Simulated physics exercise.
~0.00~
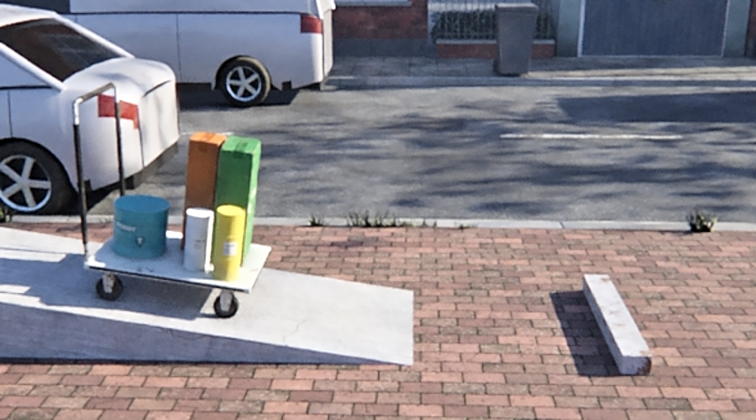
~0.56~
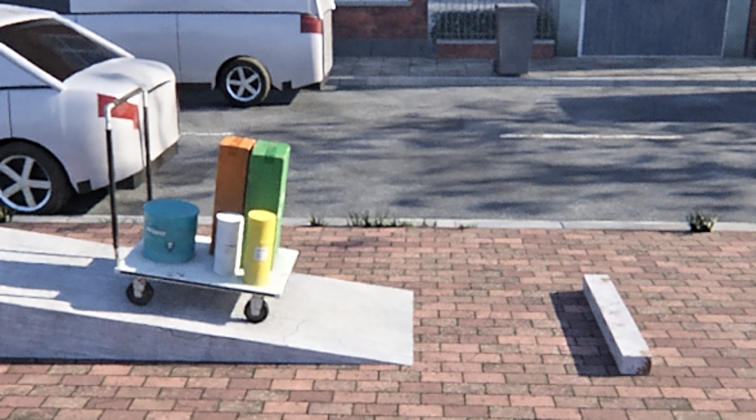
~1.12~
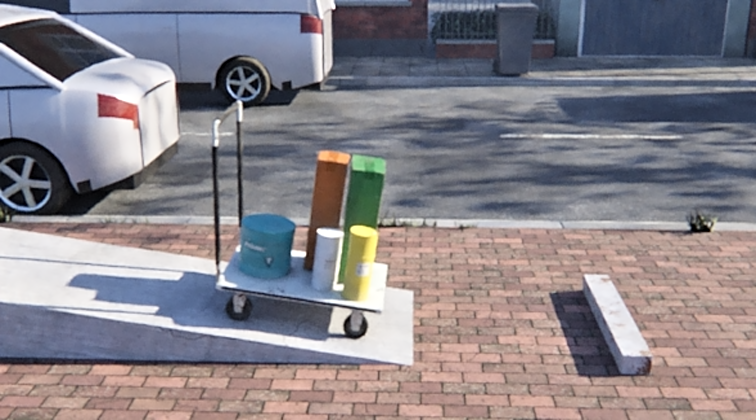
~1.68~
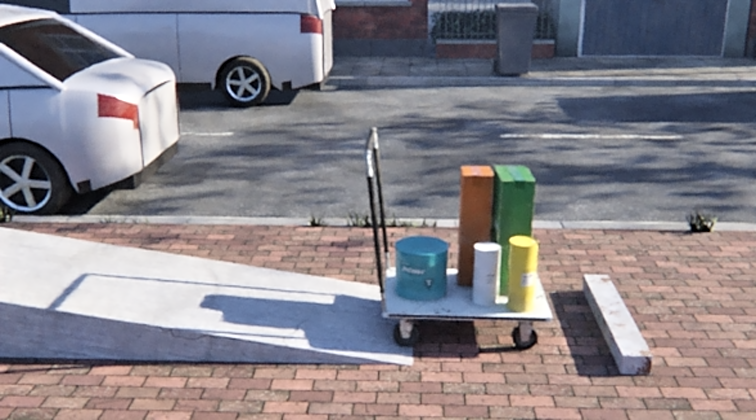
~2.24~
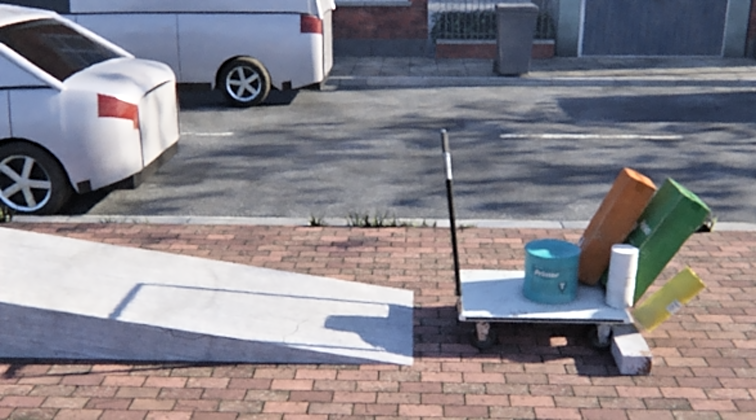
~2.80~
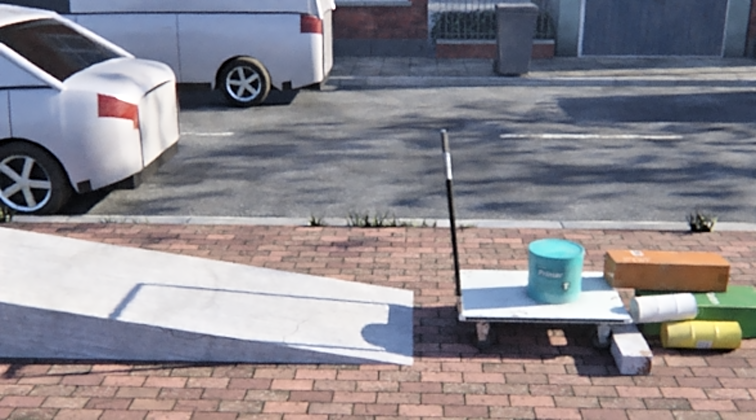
A trolley rolls down a ramp, hits a kerb, and spills everything except the turquoise pail.
